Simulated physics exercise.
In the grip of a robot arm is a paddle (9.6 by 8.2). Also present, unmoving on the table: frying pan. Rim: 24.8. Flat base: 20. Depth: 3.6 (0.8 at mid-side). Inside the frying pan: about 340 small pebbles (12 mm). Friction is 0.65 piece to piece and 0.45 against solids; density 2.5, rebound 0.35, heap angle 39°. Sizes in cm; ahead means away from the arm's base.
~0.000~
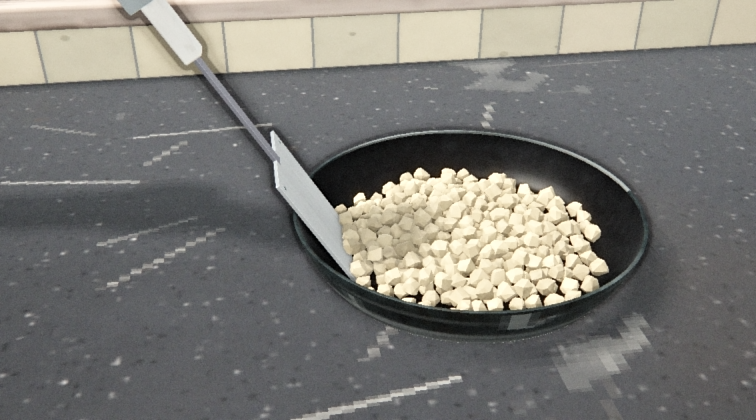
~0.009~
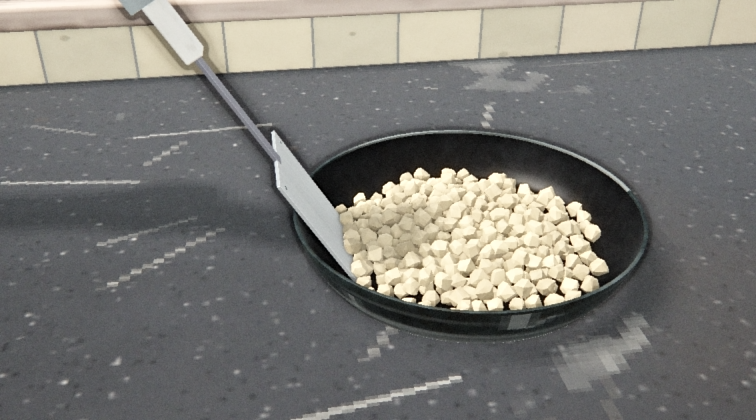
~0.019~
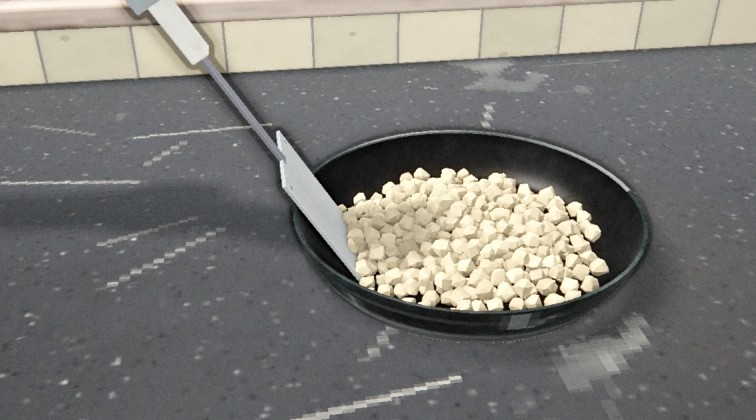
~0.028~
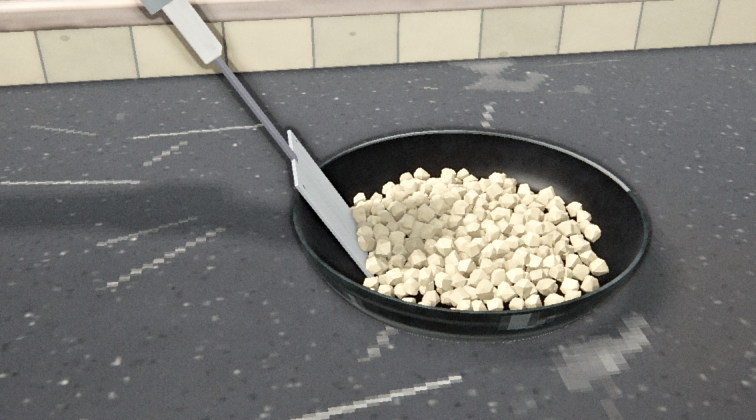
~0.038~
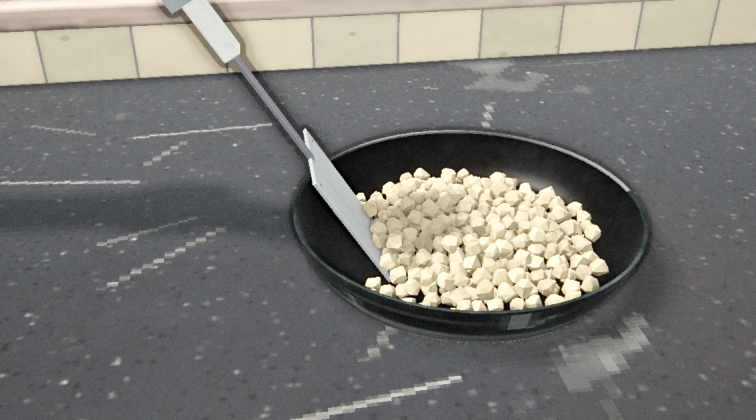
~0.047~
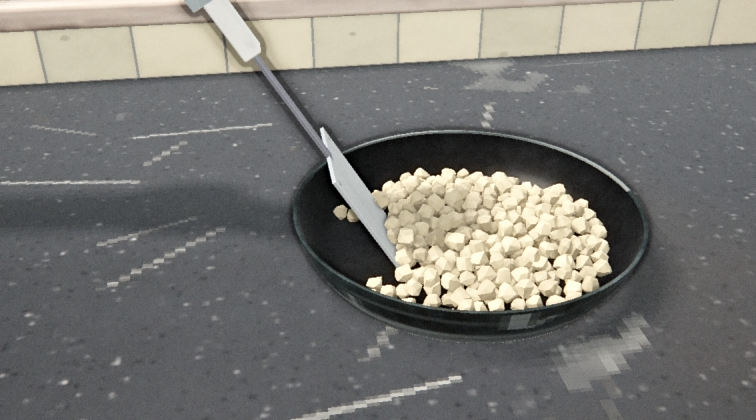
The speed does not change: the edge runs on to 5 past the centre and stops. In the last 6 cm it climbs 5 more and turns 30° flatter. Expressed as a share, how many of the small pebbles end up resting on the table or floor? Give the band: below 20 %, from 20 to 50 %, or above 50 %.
Band: Below 20 %.
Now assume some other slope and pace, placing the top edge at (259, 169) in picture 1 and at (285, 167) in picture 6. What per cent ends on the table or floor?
About 0 per cent.
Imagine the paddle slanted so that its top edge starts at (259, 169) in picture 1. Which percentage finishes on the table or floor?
About 20 per cent.
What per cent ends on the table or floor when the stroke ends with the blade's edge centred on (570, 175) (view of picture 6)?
20 %.
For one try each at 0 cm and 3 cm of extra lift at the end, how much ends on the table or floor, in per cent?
It comes to around 5 per cent on the first try and around 15 per cent on the second.
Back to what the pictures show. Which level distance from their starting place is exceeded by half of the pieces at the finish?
Somewhere around 5 centimetres, I'd say.
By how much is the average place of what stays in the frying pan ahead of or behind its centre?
Offset: About 5.0 cm, ahead.
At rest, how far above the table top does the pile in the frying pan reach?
Close to 5.0 centimetres high.
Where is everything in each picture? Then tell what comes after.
The first frame shows paddle top edge at (274, 157), sloping 59°; upper third of the load around (459, 221), from x 340 to 600, top at y 175; 338 in the frying pan.
The second frame shows paddle top edge at (275, 157), sloping 59°; upper third of the load around (459, 221), from x 340 to 600, top at y 175.
The third frame shows paddle top edge at (281, 157), sloping 59°; upper third of the load around (457, 222), from x 340 to 600, top at y 175.
The fourth frame shows paddle top edge at (292, 156), sloping 59°; upper third of the load around (456, 221), from x 340 to 600, top at y 175.
The fifth frame shows paddle top edge at (309, 155), sloping 59°; upper third of the load around (458, 217), from x 340 to 600, top at y 175.
The sixth frame shows paddle top edge at (327, 153), sloping 59°; upper third of the load around (467, 213), from x 340 to 600, top at y 175; 338 in the frying pan.
After 0.07 s, sloping 58°, highest piece 5 above the table; 338 in the frying pan.
After 0.09 s, sloping 50°, highest piece 5 above the table; 338 in the frying pan.
After 0.30 s, sloping 29°, highest piece 9 above the table; 291 in the frying pan, 37 on the table or floor, 10 on the blade or in flight.
After 1.35 s, sloping 29°, highest piece 5 above the table; 291 in the frying pan, 47 on the table or floor.
At rest, 291 in the frying pan, 47 on the table or floor. That is 14 % on the table or floor.
